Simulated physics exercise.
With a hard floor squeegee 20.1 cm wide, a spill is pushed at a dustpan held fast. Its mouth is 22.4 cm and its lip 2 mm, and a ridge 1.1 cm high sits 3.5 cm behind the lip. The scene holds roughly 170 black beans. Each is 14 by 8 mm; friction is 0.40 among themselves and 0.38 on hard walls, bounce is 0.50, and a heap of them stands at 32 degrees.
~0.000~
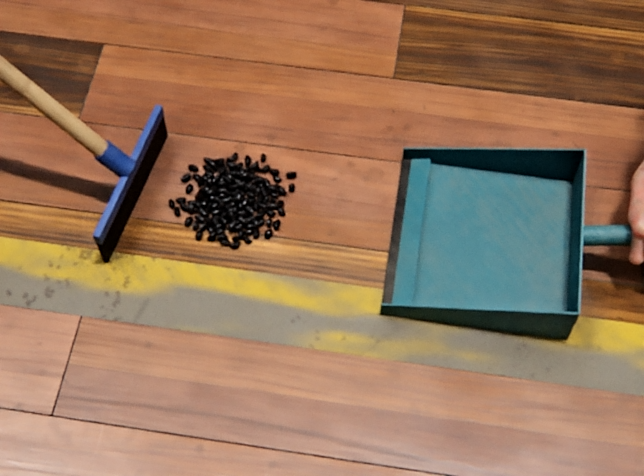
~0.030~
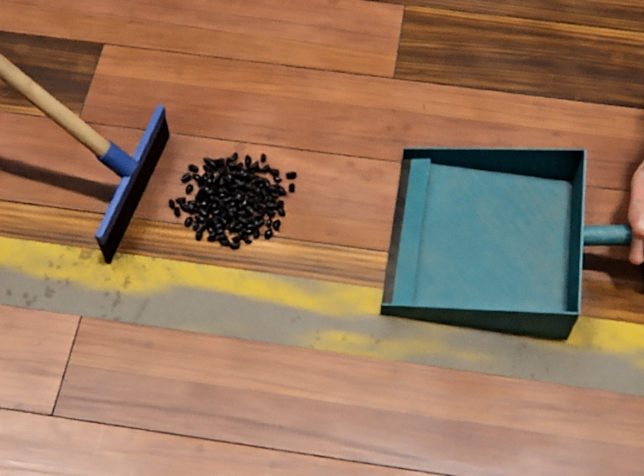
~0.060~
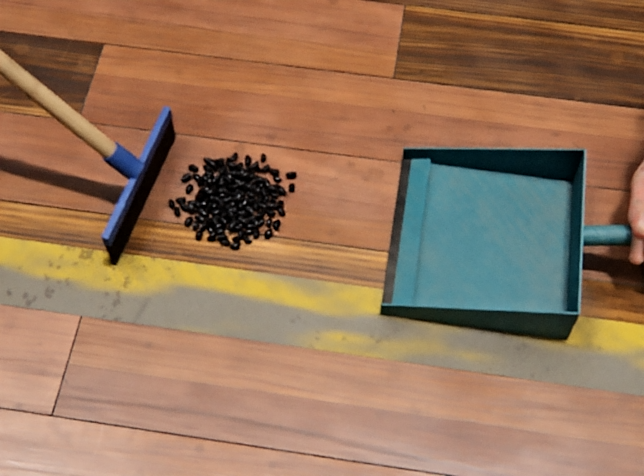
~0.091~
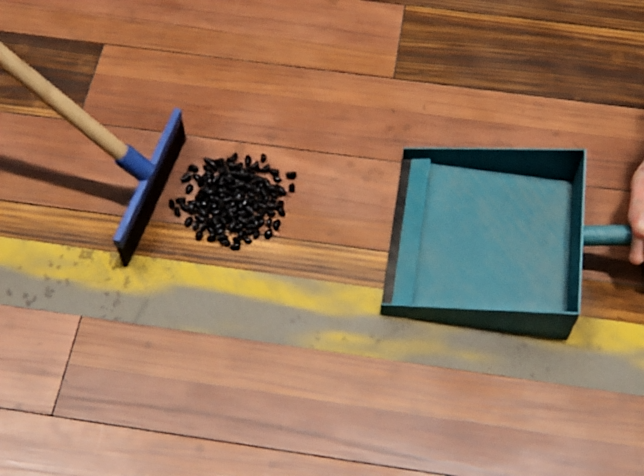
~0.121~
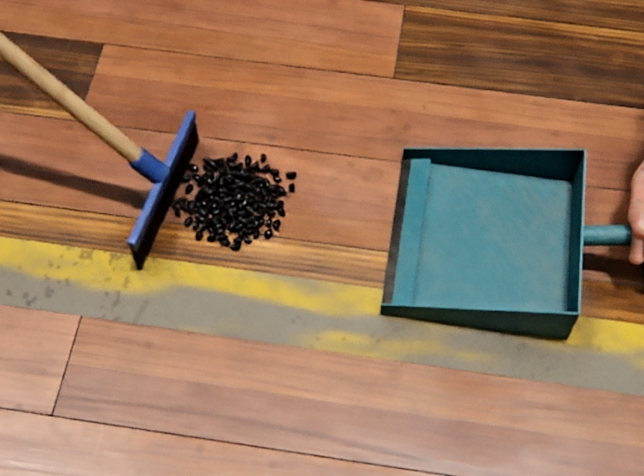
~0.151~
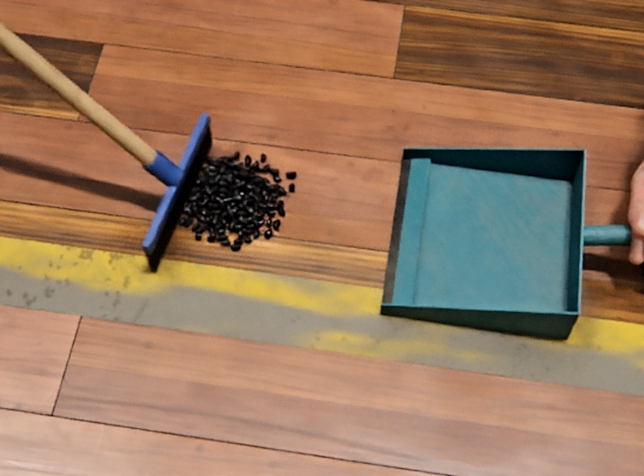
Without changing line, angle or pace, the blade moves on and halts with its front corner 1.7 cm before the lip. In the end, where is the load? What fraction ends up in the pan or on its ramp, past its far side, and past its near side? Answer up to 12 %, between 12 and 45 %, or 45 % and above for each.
Pan: Between 12 and 45 %; far side: Up to 12 %; near side: Up to 12 %.
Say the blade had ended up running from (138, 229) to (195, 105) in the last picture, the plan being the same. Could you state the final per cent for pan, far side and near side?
Pan 5; far 20; near 0.
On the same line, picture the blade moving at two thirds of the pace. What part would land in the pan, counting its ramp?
In that case close to 30 per cent.
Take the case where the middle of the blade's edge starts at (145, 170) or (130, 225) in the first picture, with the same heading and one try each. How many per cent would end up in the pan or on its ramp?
Estimates: 30 percent and 30 percent.
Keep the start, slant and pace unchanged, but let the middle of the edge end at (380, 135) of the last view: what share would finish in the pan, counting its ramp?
Roughly 5 %.
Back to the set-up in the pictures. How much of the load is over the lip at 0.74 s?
Some 30 in a hundred by that moment.
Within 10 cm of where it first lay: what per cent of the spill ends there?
It comes to near 0 percent.
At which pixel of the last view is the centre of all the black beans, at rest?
After settling, the middle sits near (389, 237).
After 0.35 s, middle of the blade 15 cm from the lip; 0 % over the lip, far side 5 %, near side 0 %.
After 0.48 s, middle of the blade 7 cm from the lip; 0 % over the lip, far side 5 %, near side 5 %.
Then, at 0.74 s, middle of the blade 3 cm from the lip; 30 % over the lip, far side 5 %, near side 5 %.
By 2.3 s all is still; pan 30 %, far side 5 %, near side 5 %, in front of the lip or behind the blade 55 %.
